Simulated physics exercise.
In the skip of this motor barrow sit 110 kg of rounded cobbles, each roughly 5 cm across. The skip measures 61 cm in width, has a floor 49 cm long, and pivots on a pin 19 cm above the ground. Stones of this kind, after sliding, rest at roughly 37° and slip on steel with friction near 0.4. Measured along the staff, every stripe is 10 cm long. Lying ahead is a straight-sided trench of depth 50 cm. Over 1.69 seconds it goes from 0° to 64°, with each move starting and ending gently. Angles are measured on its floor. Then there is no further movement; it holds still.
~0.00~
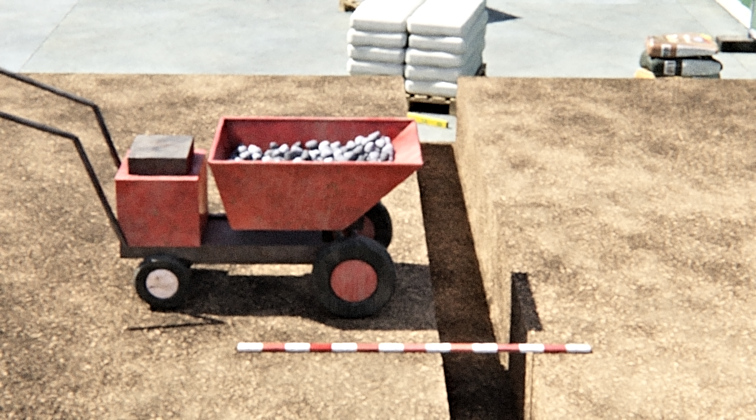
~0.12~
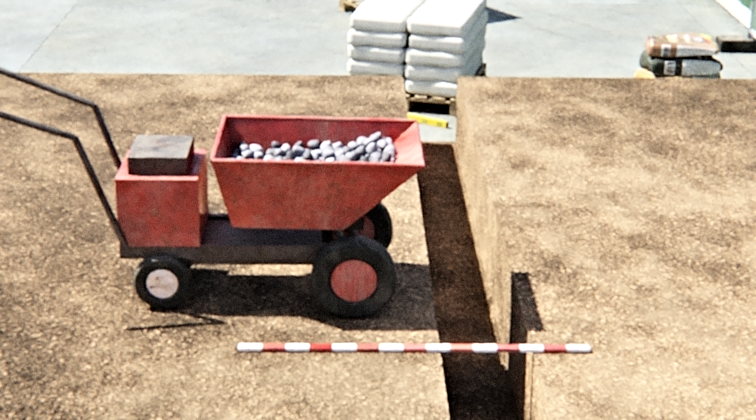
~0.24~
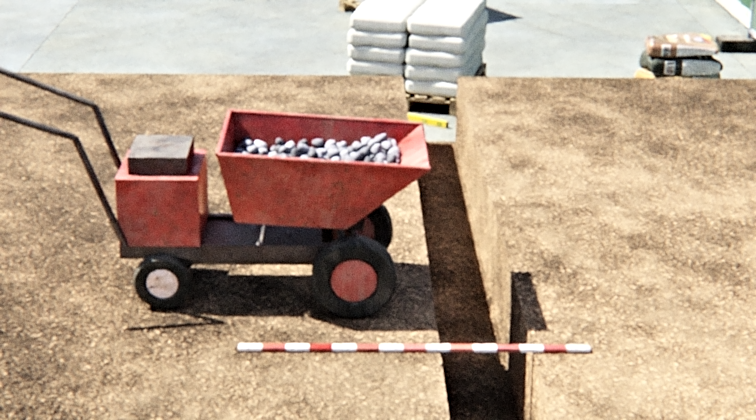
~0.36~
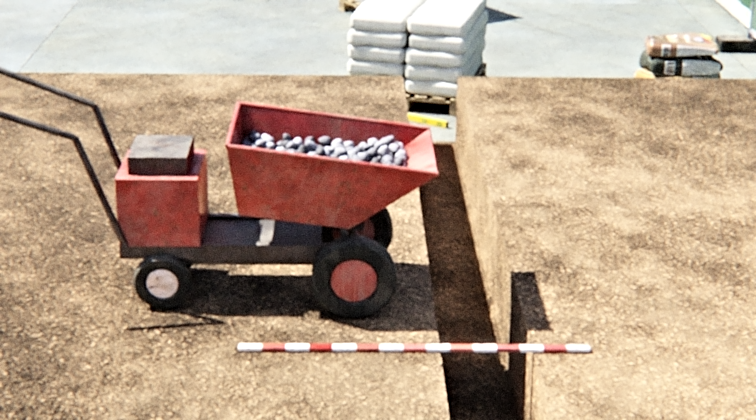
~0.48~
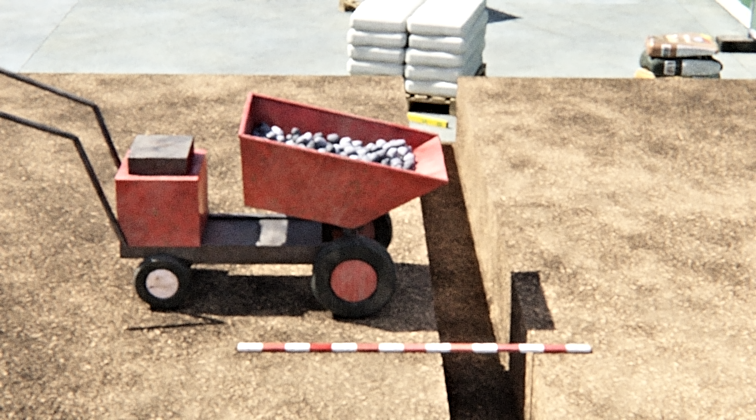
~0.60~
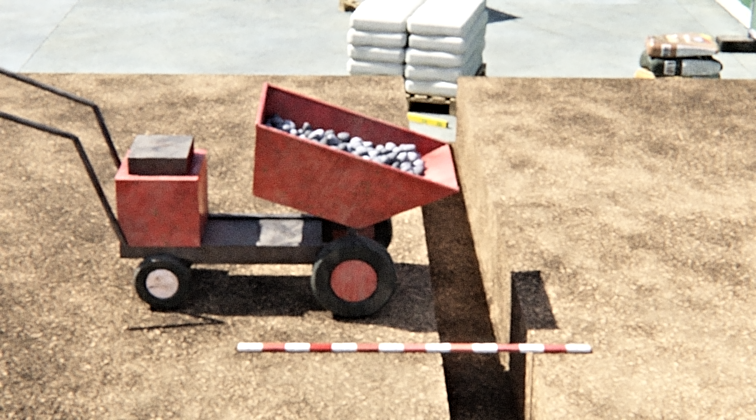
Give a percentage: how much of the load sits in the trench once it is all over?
56 %.
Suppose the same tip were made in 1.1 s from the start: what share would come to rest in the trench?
It'd be some 55 per cent.
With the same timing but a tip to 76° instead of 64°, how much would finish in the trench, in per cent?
Then about 65 per cent.
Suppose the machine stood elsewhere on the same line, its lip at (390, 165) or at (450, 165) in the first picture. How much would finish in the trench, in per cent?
About 90 per cent first, then about 30 per cent.
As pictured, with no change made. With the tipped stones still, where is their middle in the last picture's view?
Somewhere around (506, 363) in the last picture.
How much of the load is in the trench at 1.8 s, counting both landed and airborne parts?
Around 15 per cent of it.
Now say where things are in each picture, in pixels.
The first picture shows lip at (422, 165), floor tilted 0°, highest stones at (356, 148).
In the second picture, the skip is at 1°, its lip at (424, 166); the top of the load is at (333, 148); the stones move at 0.1 m/s on average.
In the third picture, the skip is at 4°, its lip at (430, 169); the top of the load is at (327, 148); the stones move at 0.2 m/s on average.
In the fourth picture, the skip is at 7°, its lip at (438, 174); the top of the load is at (279, 144); the stones move at 0.3 m/s on average.
The fifth picture shows lip at (448, 181), floor tilted 13°, highest stones at (276, 137); the stones move at 0.4 m/s on average.
The sixth picture shows lip at (458, 191), floor tilted 18°, highest stones at (281, 129); the stones move at 0.4 m/s on average.
After 1.3 s the floor is at 54°; 100 % in the skip; the foremost stones are at (477, 233).
After 1.8 s the floor is at 64°; 65 % in the skip, 15 % in the trench, 20 % past the trench; the foremost stones are at (577, 287).
After 2.1 s the floor is at 64°; 32 % in the skip, 29 % in the trench, 40 % past the trench; the foremost stones are at (642, 276).
After 4.1 s the floor is at 64°; 0 % in the skip, 56 % in the trench, 44 % past the trench; the foremost stones are at (701, 287).
